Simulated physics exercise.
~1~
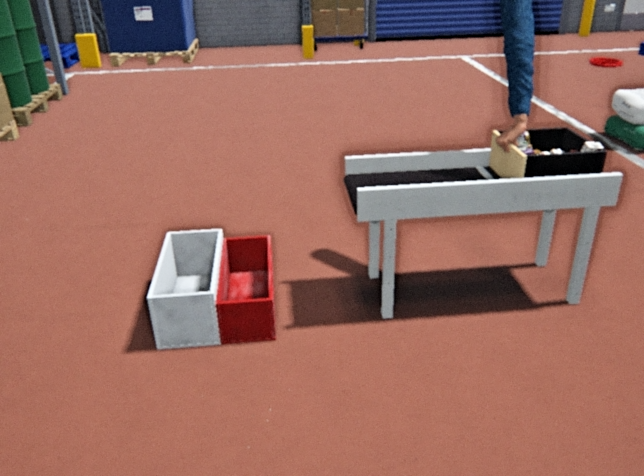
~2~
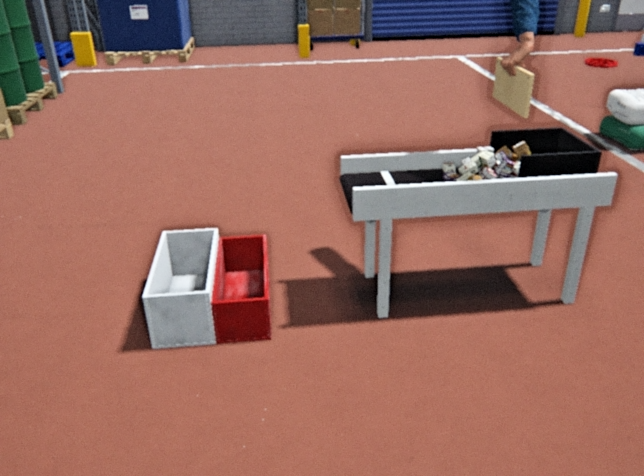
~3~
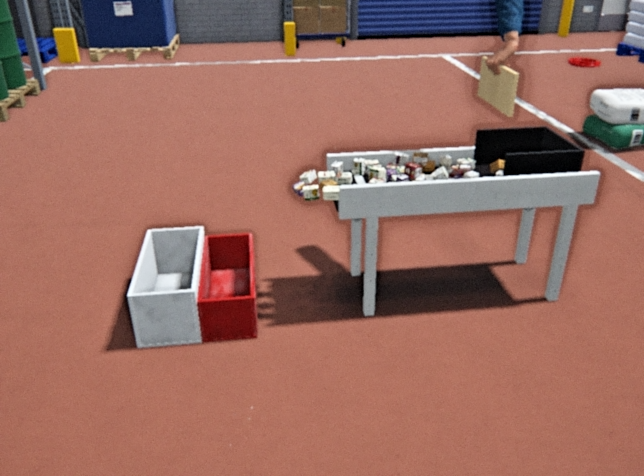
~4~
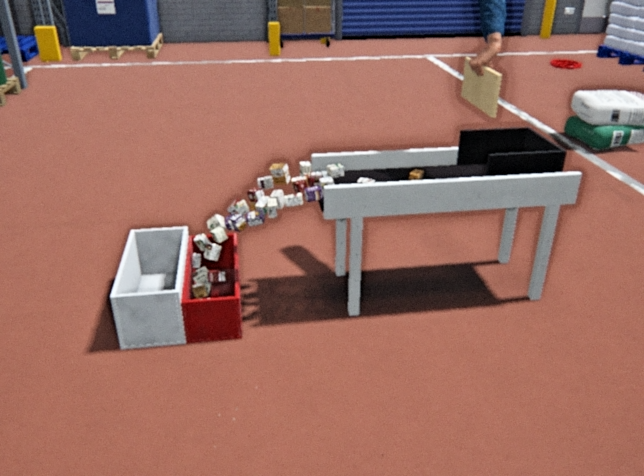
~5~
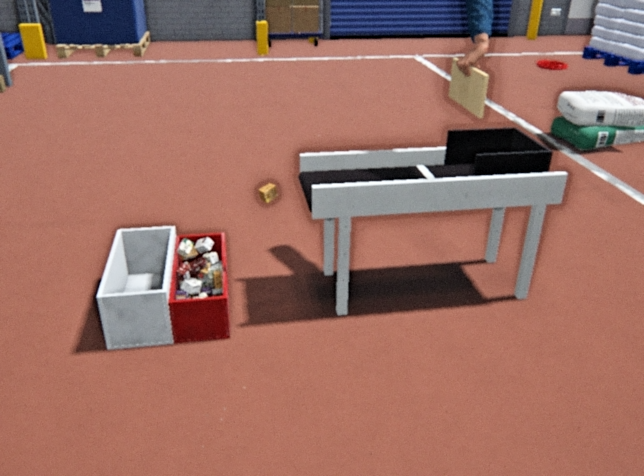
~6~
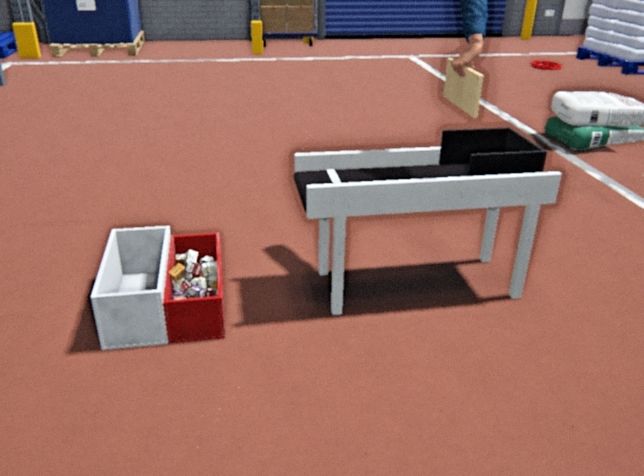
The video shows a hand lifting a gate from a black pen on a raised conveyor, releasing a loose pile of small cartons that rides left along the belt. They tumble off the end into the red box, leaving the belt clear and the white bin beside it empty.
